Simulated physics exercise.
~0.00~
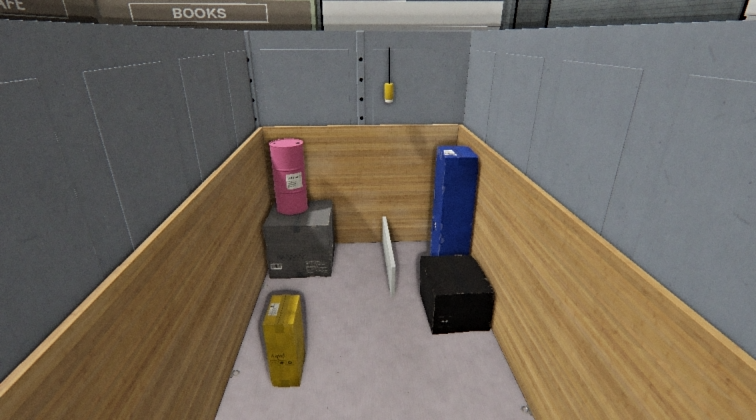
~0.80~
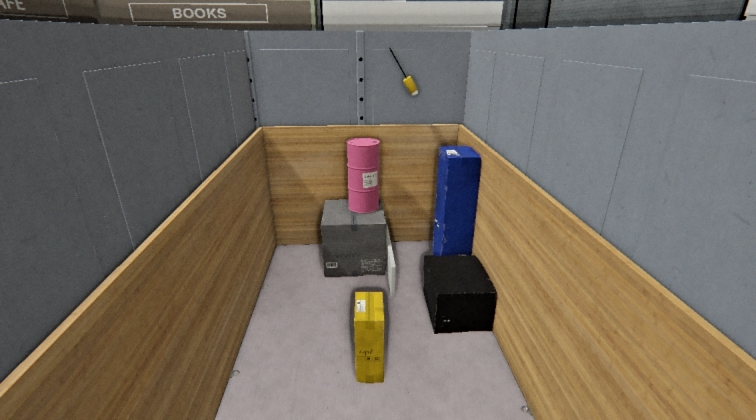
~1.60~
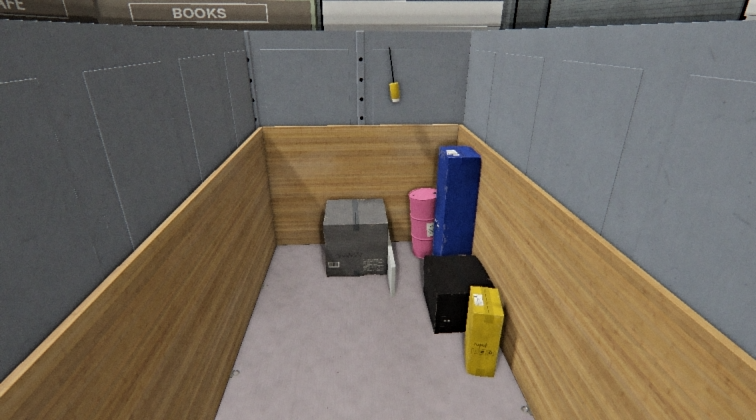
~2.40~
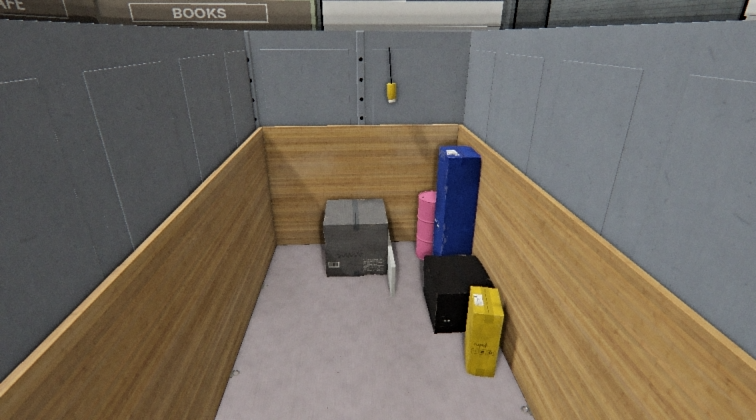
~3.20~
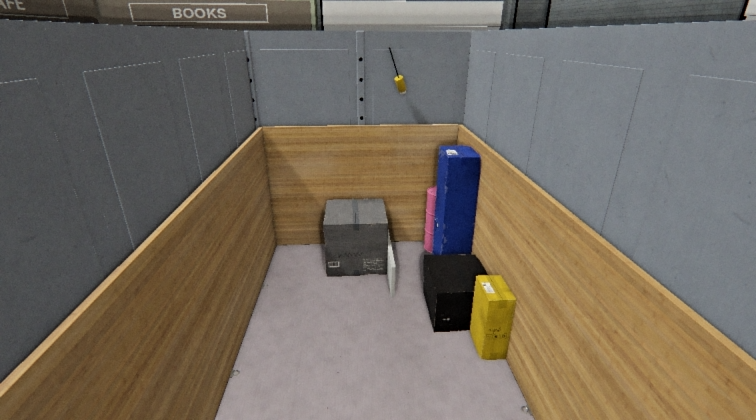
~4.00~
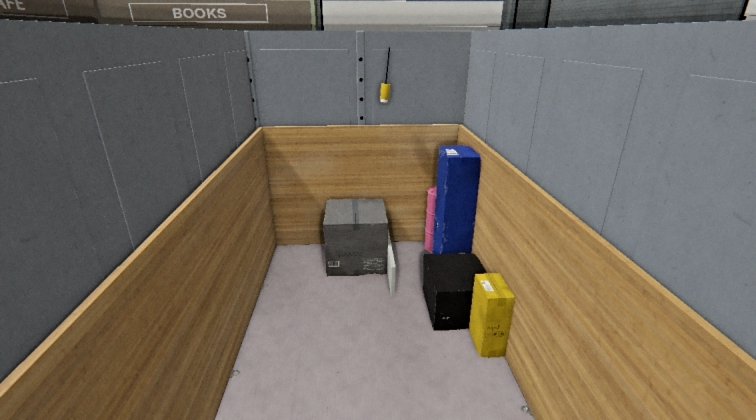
At first, a pink drum stands on a grey box at the left of a van's load bay, with a yellow box upright in front and a tall blue box and a black box at the right. The hanging lamp swings as the grey box slides right, carrying the drum, and the yellow box slides the same way. Next the drum comes off its perch and stands on the floor near the blue box, while the yellow box reaches the black box. The drum then shifts further right, partly hidden behind the blue box. Finally, the yellow box edges slightly back towards the cab, and everything rests upright.
